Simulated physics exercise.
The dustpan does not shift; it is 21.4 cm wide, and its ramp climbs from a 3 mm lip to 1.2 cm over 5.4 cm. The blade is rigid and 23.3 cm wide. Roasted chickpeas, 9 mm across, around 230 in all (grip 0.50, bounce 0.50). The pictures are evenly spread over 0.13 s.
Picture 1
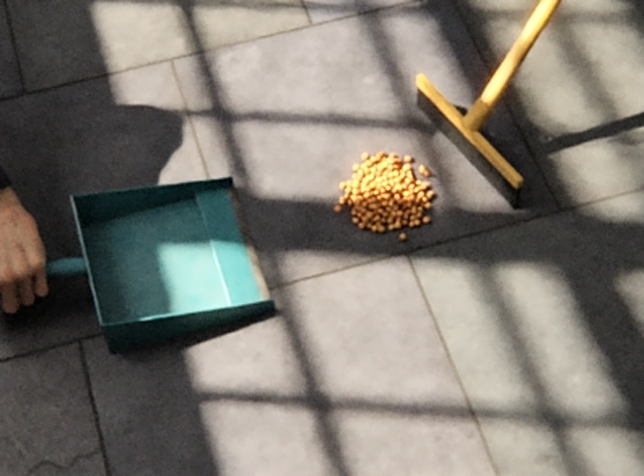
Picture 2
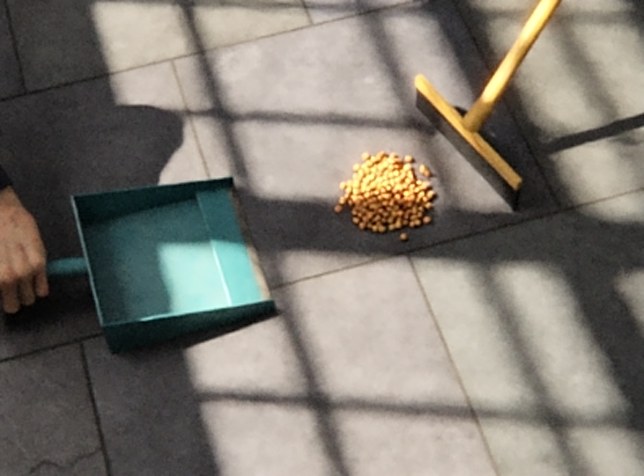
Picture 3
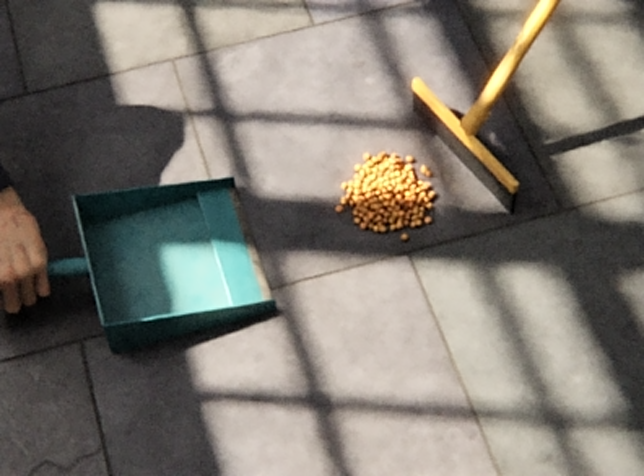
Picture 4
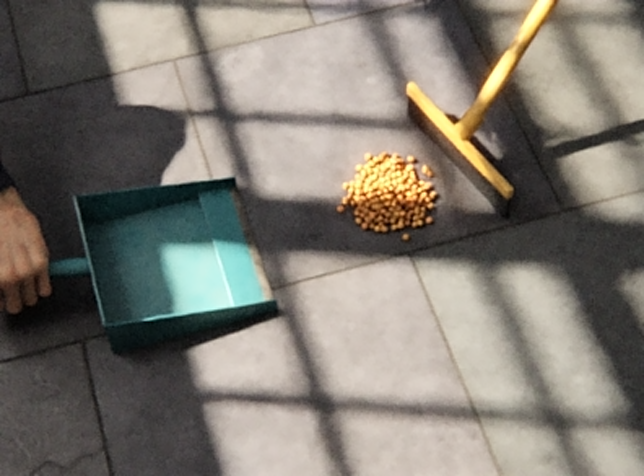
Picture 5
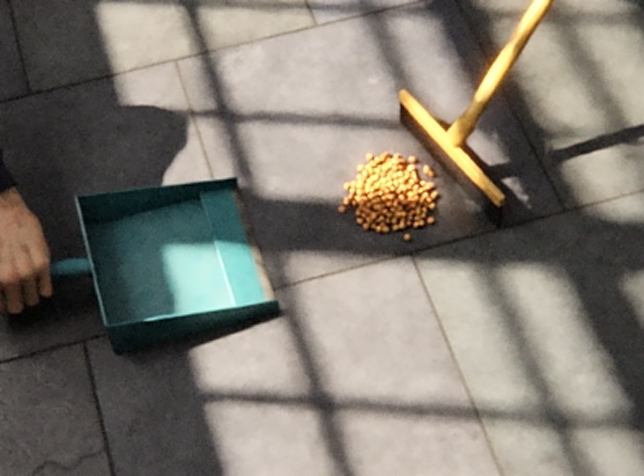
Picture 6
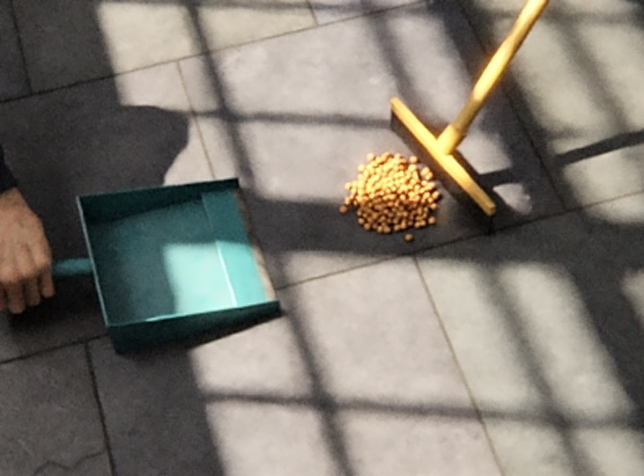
A yellow-handled broom-like tool with a straight, dark-edged blade slides slowly down and left across the floor until it meets the near edge of a small heap of roasted chickpeas, which barely changes. The heap sits right of centre, while at left a hand holds a teal dustpan still. The grey tiled floor, seen from above at a slant, is crossed by window-like shadows.
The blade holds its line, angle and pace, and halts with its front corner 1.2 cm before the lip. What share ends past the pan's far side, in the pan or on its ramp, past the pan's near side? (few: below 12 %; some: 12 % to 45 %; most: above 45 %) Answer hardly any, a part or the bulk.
Far side: Hardly any, pan: A part, near side: A part.
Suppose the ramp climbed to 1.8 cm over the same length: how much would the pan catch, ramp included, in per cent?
It would be near 25 per cent.
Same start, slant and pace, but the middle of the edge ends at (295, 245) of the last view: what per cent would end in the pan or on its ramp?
Some 25 per cent.
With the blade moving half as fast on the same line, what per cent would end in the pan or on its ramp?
In that case some 25 per cent.
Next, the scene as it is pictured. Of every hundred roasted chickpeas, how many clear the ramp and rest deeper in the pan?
About 5 per cent.
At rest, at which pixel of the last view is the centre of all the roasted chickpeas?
At about (275, 282).
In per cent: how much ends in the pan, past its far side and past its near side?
Far side 5; pan 25; near side 20.
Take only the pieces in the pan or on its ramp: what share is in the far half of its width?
Roughly 20 per cent.
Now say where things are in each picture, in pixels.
The first frame shows blade from (518, 184) to (421, 82), moved 0.0 cm, 0 of the pieces shifted so far; middle of the pieces at (384, 190); pan at (161, 271).
The second frame shows blade from (517, 185) to (420, 83), moved 0.3 cm, 0 of the pieces shifted so far; middle of the pieces at (385, 190).
The third frame shows blade from (514, 188) to (417, 86), moved 1.1 cm, 0 of the pieces shifted so far; middle of the pieces at (386, 190).
The fourth frame shows blade from (508, 194) to (411, 91), moved 2.4 cm, 0 of the pieces shifted so far; middle of the pieces at (387, 190).
The fifth frame shows blade from (500, 202) to (403, 98), moved 4.3 cm, 0 of the pieces shifted so far; middle of the pieces at (389, 191).
The sixth frame shows blade from (491, 210) to (394, 105), moved 6.3 cm, 2 of the pieces shifted so far; middle of the pieces at (390, 191); pan at (167, 271).
Then, 0.18 s after the last picture, middle of the blade 15 cm from the lip; 0 % over the lip, far side 0 %, near side 0 %.
Then, 0.29 s after the last picture, middle of the blade 8 cm from the lip; 0 % over the lip, far side 5 %, near side 10 %.
Then, 0.53 s after the last picture, middle of the blade 5 cm from the lip; 30 % over the lip, far side 5 %, near side 20 %.
In the end, far side 5 %, pan 25 %, near side 20 %, in front of the lip or behind the blade 50 %.
